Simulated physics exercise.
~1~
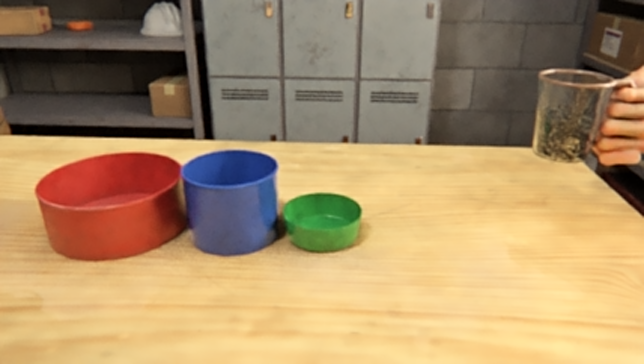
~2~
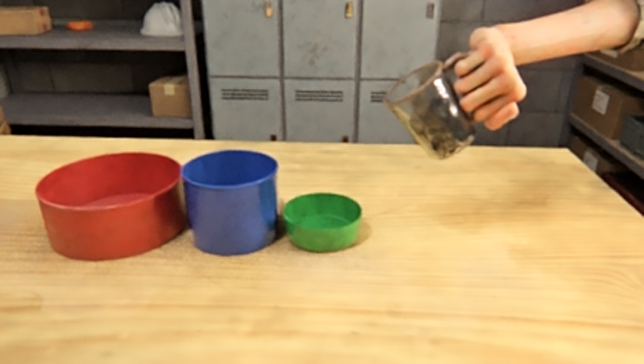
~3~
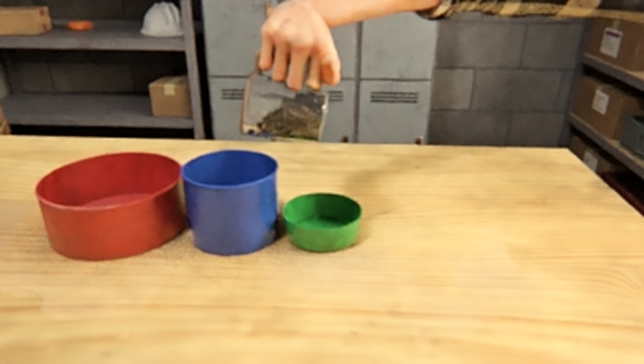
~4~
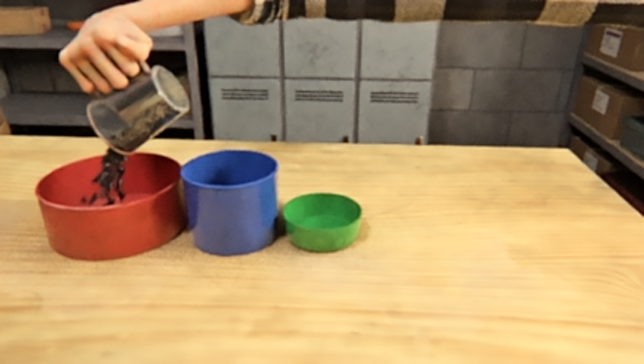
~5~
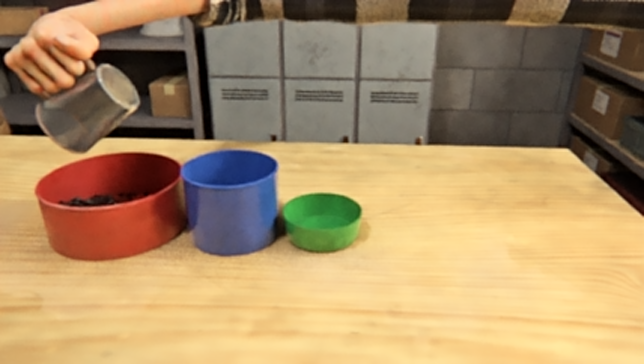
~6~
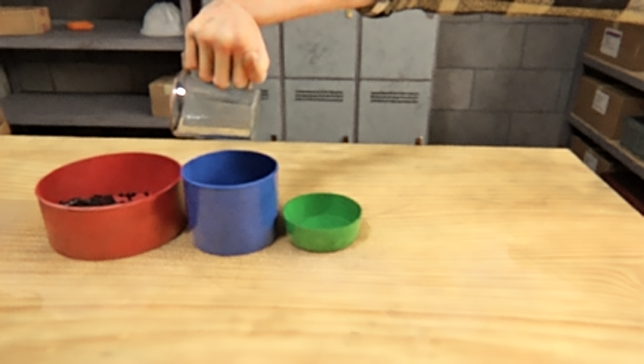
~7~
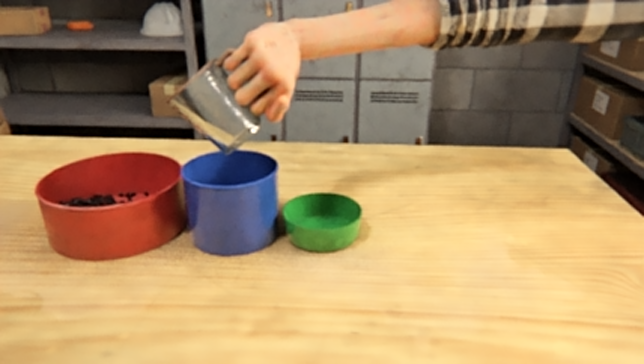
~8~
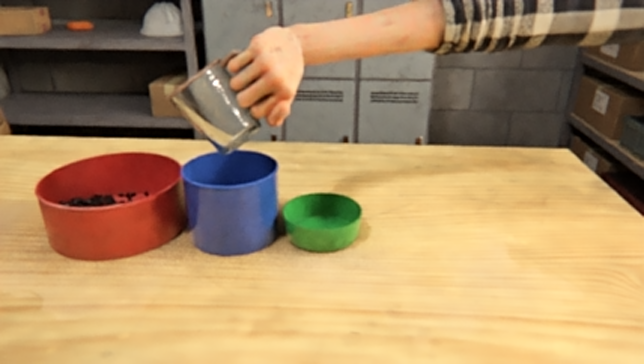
On a wooden table, a hand tips a cup of black beans into the red pot.
